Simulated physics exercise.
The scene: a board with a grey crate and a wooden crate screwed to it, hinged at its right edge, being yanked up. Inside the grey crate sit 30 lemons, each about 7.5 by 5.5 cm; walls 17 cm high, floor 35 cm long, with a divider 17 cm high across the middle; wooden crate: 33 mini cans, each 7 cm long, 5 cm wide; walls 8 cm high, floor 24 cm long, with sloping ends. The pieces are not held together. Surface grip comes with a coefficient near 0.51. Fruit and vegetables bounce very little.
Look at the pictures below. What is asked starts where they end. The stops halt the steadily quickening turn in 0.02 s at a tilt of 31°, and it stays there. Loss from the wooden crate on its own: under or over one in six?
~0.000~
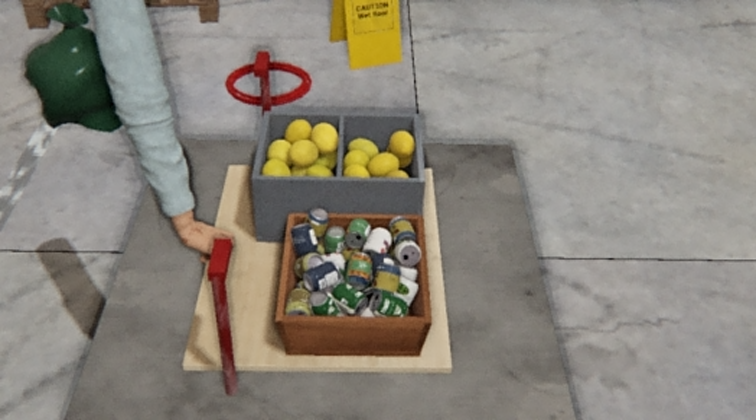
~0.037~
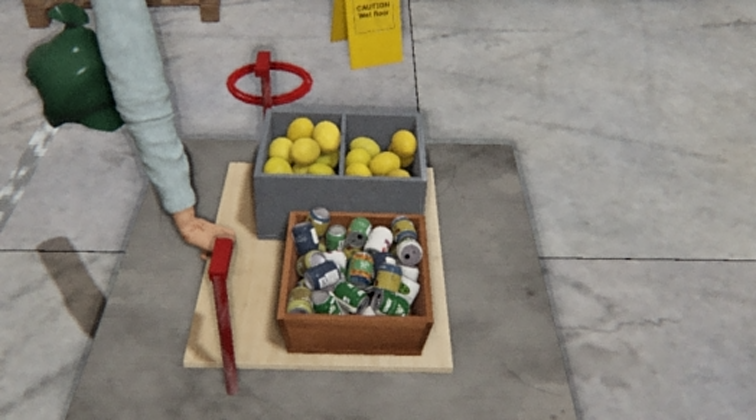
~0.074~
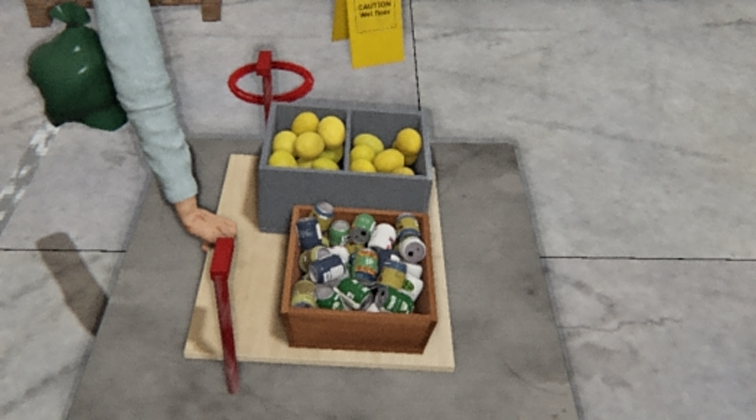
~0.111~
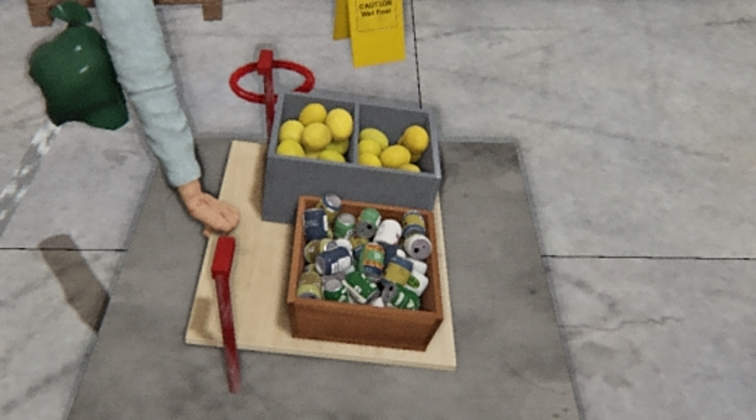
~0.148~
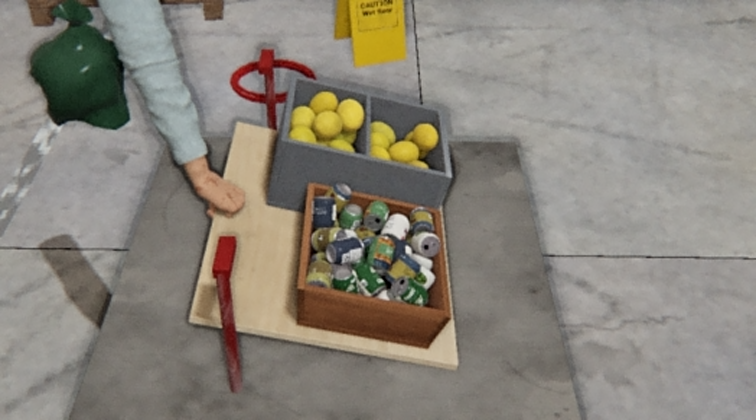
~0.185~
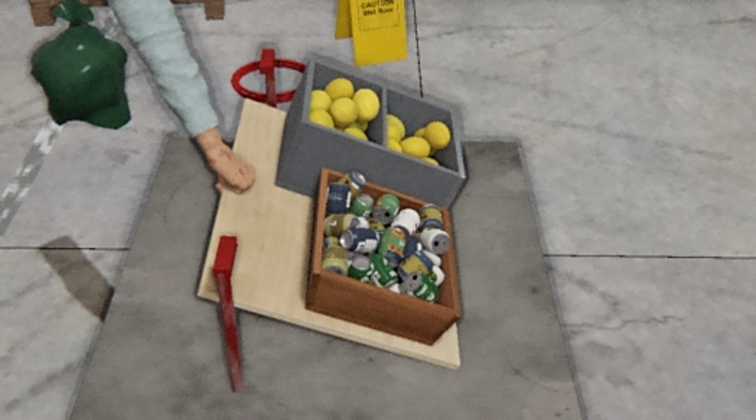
A share above a sixth escapes.
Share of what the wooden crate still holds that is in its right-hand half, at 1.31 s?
80 per cent, about.
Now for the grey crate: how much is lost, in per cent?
Lost from the grey crate: 15 percent.
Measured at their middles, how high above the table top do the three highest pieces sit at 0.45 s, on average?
On average roughly 36 centimetres up.
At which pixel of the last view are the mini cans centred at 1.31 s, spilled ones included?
Middle approx. (429, 261).
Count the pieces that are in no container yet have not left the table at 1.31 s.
Count of pieces: About 5.
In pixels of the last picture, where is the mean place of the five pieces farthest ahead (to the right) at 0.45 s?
Mean place: Roughly (489, 208).
After 0.21 s, the board meets the red stops.
After 0.31 s, tilt 31°; 0 of 30 out of the grey crate and 0 of 33 out of the wooden crate.
After 0.45 s, tilt 31°; 0 of 30 out of the grey crate and 4 of 33 out of the wooden crate.
After 0.71 s, tilt 31°; 3 of 30 out of the grey crate and 10 of 33 out of the wooden crate.
Outcome (at 1.31 s), 5 of 30 out of the grey crate and 10 of 33 out of the wooden crate. Asked share, 10 of 33, 30 per cent.
